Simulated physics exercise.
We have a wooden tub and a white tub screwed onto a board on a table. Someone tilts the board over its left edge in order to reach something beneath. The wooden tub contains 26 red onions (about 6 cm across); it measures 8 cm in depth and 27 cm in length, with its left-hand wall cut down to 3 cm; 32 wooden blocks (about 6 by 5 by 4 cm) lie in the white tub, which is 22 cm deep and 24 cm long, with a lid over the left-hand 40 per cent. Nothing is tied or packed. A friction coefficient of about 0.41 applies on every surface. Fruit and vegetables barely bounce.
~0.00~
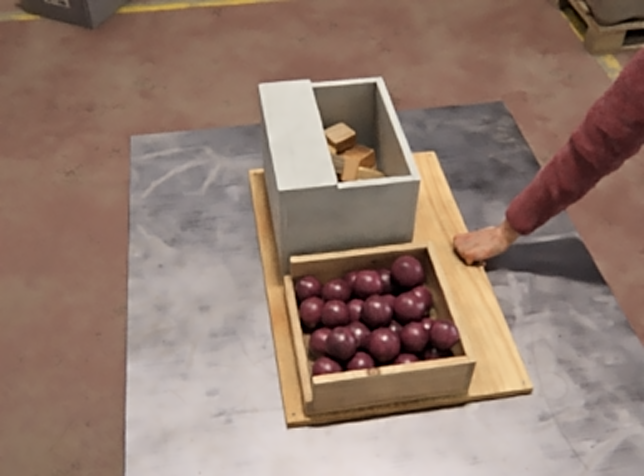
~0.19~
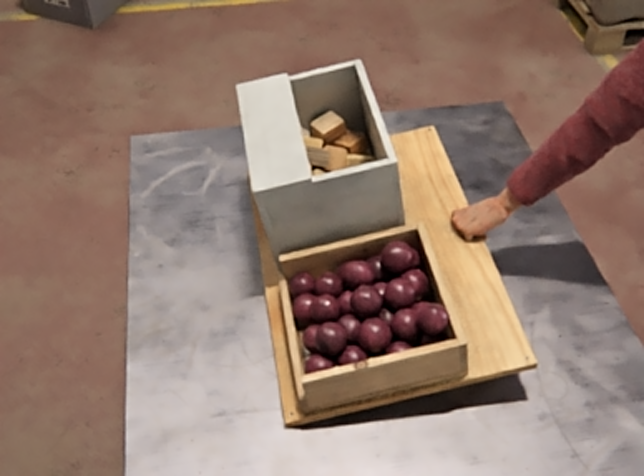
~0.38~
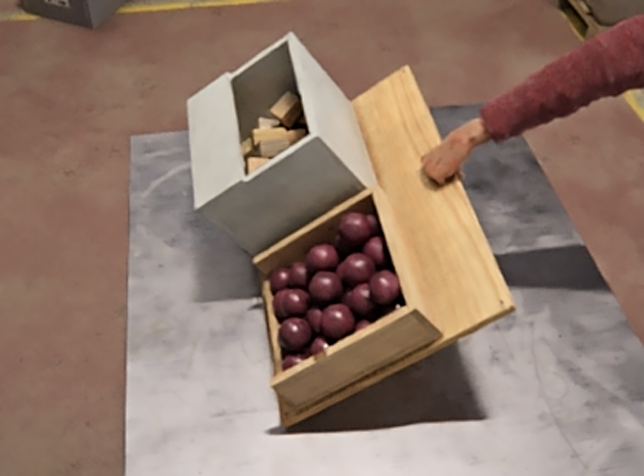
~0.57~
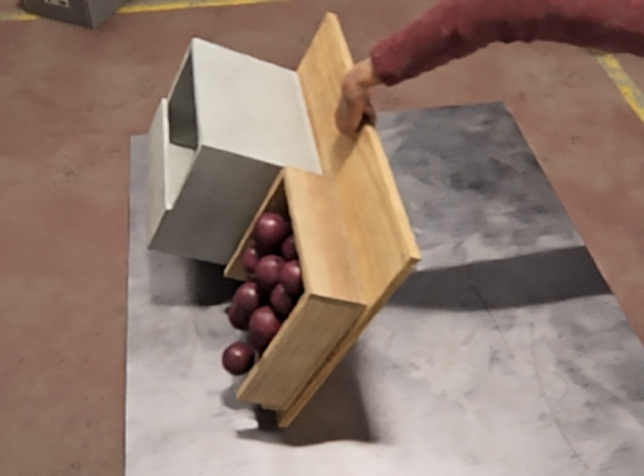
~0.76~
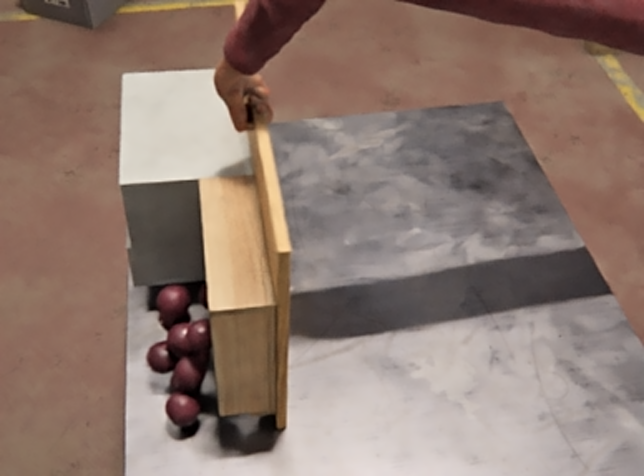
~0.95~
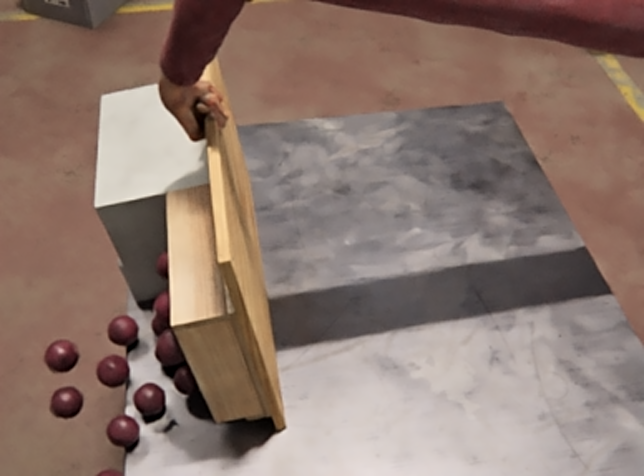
On a table, a hand lifted the right side of a board holding two tubs, tilting it leftward until it stood past upright, while dark red onions tumbled out of the wooden tub.
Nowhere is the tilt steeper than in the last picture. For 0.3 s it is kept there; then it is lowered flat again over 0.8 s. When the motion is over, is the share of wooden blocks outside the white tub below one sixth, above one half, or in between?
It will most likely let go of under one sixth of them.
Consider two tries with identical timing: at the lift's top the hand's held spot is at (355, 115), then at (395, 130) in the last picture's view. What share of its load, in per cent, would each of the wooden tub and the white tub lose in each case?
Loss per try - wooden tub 40 / 30 percent, white tub 0 / 0 percent.
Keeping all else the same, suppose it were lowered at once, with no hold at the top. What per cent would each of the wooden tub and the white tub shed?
In that case you'd see wooden tub shed 100 percent of its load and white tub shed 0 percent.
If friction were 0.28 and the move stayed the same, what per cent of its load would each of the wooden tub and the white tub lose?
Then the wooden tub sheds 100 per cent, while the white tub sheds 0 per cent.
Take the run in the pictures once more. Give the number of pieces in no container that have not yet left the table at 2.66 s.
About 12.
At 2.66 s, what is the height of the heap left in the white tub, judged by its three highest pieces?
Height: About 16 cm.
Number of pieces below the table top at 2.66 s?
I'd estimate some 16 by that time.
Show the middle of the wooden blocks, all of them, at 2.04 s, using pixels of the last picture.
Centre: About (307, 193) px.
After 1.22 s, tilt 98°; the wooden tub is down by 21 of 26 and the white tub has all 32.
After 1.56 s, tilt 65°; the wooden tub is down by 26 of 26 and the white tub has all 32.
After 2.04 s, tilt 0°; the wooden tub is down by 26 of 26 and the white tub has all 32.
When it is over (at 2.66 s), the wooden tub is down by 26 of 26 and the white tub has all 32. Asked share, 0 of 32, 0 per cent.
